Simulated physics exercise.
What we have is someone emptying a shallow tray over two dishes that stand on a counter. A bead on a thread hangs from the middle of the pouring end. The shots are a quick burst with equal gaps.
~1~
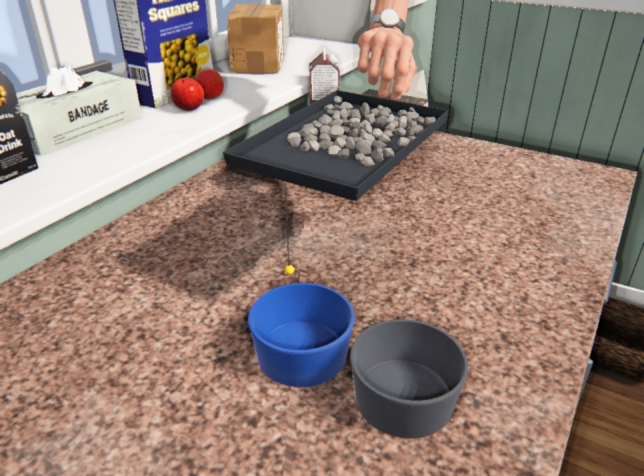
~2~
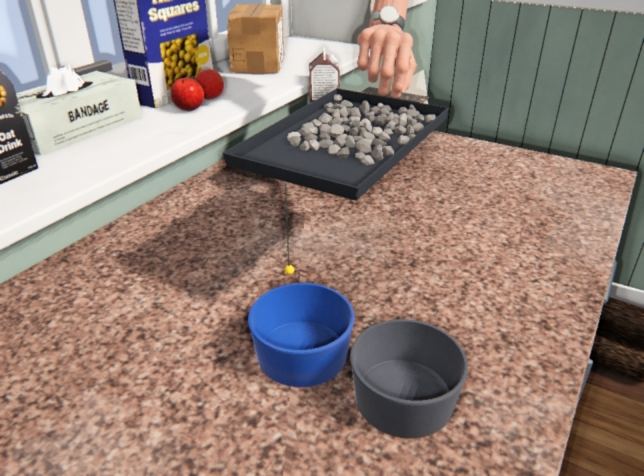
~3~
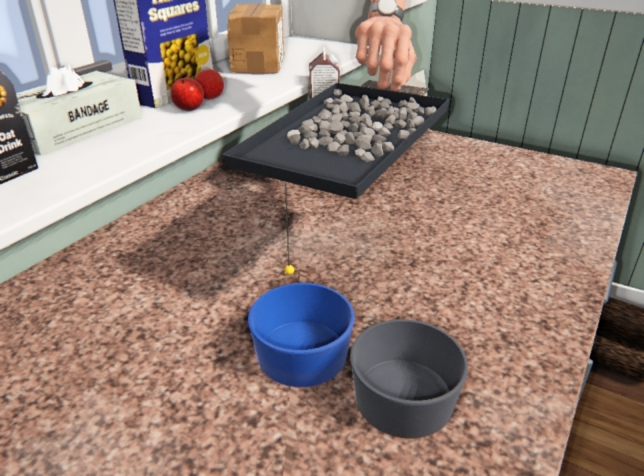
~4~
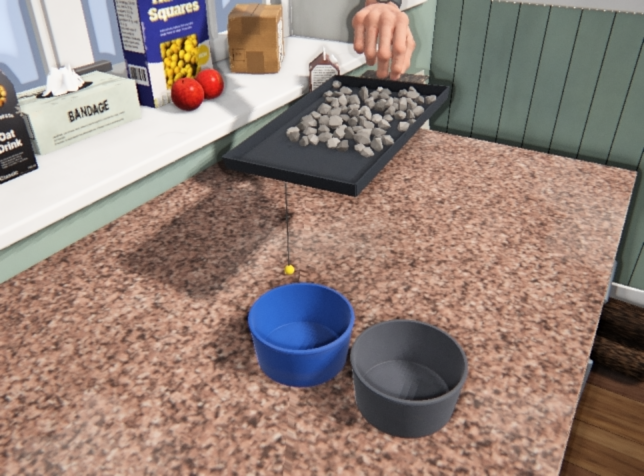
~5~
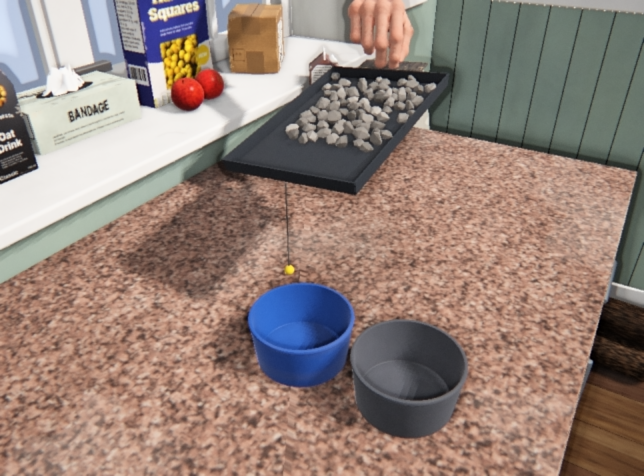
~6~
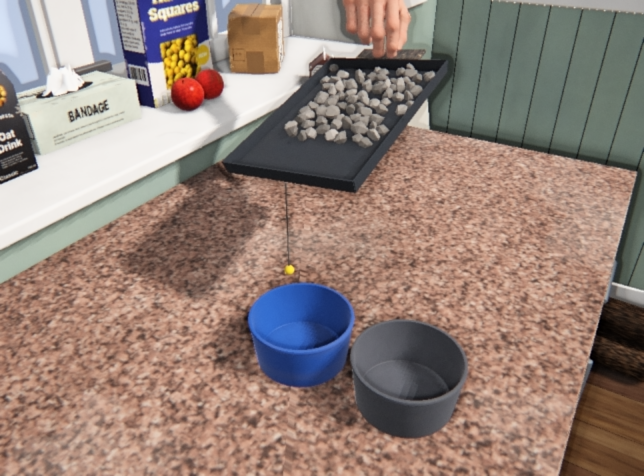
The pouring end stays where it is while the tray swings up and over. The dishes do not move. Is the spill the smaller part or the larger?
They take under half between them.
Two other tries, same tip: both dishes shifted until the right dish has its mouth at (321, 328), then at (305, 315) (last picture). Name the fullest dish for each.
First the left-hand dish, then the dish on the left.
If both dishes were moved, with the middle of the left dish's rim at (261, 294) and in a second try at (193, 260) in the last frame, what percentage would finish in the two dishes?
In turn 40 and 70 in a hundred.
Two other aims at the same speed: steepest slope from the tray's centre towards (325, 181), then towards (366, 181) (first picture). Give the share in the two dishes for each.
Near 80 % and 30 %.
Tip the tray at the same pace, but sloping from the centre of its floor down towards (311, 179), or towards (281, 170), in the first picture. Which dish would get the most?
One: Left. Two: The left-hand dish.
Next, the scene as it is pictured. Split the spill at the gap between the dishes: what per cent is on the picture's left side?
Close to 100 per cent.
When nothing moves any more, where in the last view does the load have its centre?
Roughly at (219, 311).
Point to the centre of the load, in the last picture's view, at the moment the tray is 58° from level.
Near (257, 147).
Shortly afterwards, tray tipped steeply; all but a few on the tray; a little in the air.
Next, tray tipped right over; near a third on the tray; near half outside both; near a quarter in the air.
Some moments later, tray tipped past a quarter turn; the whole lot outside both.
In the end, tray tipped past a quarter turn; none at all in the right dish; none at all in the left dish; the whole lot outside both.
